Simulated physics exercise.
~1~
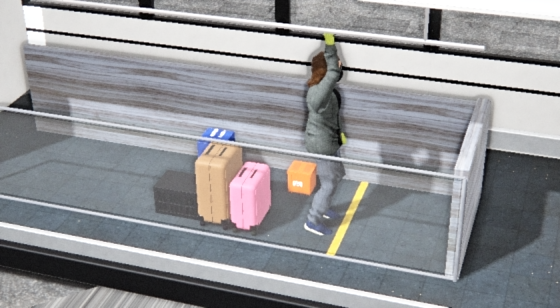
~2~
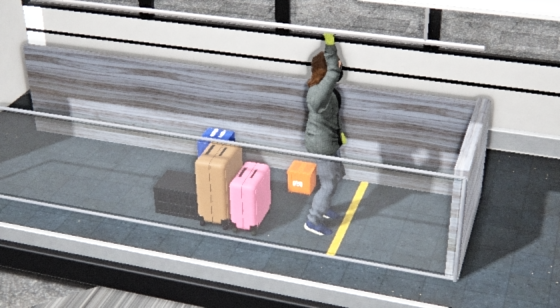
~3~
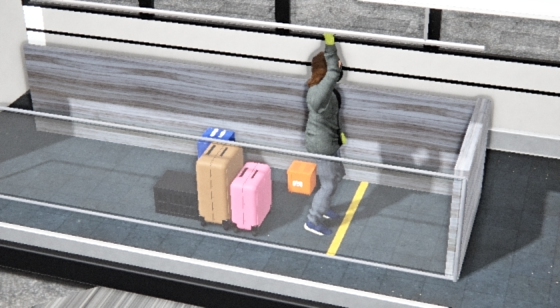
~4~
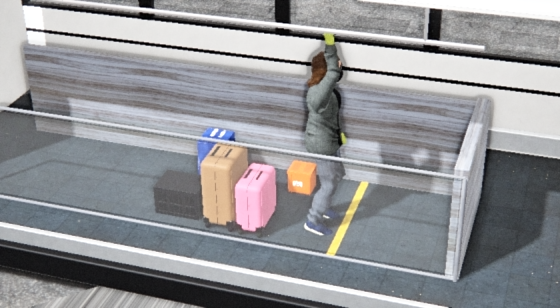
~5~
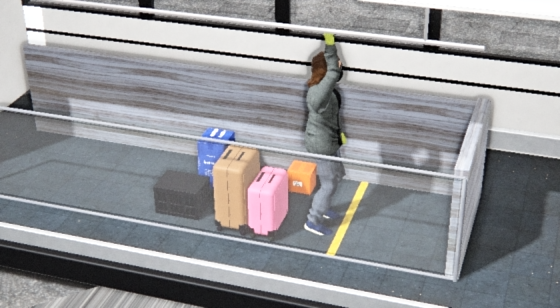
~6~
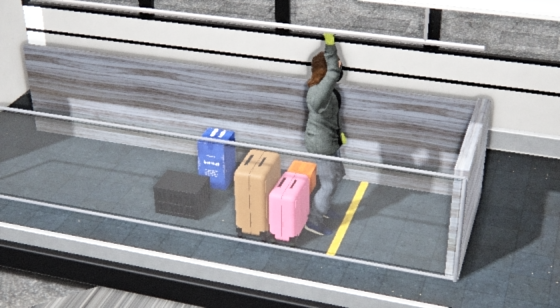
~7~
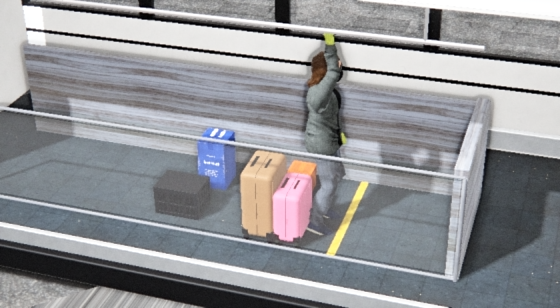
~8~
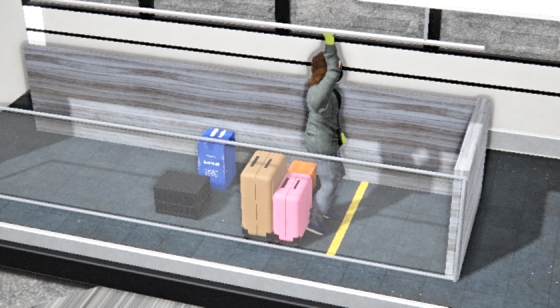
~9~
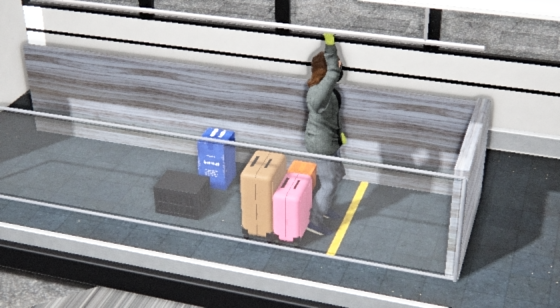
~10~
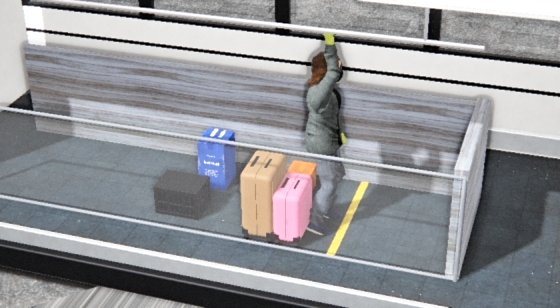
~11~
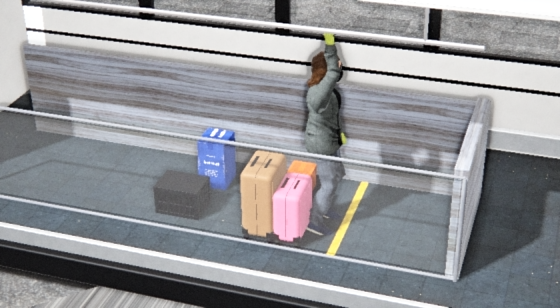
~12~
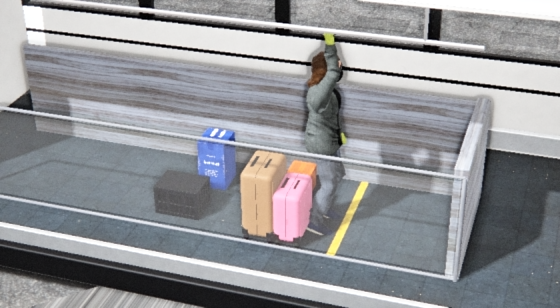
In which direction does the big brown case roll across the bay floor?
The big brown case rolls to the right, staying upright as it goes.
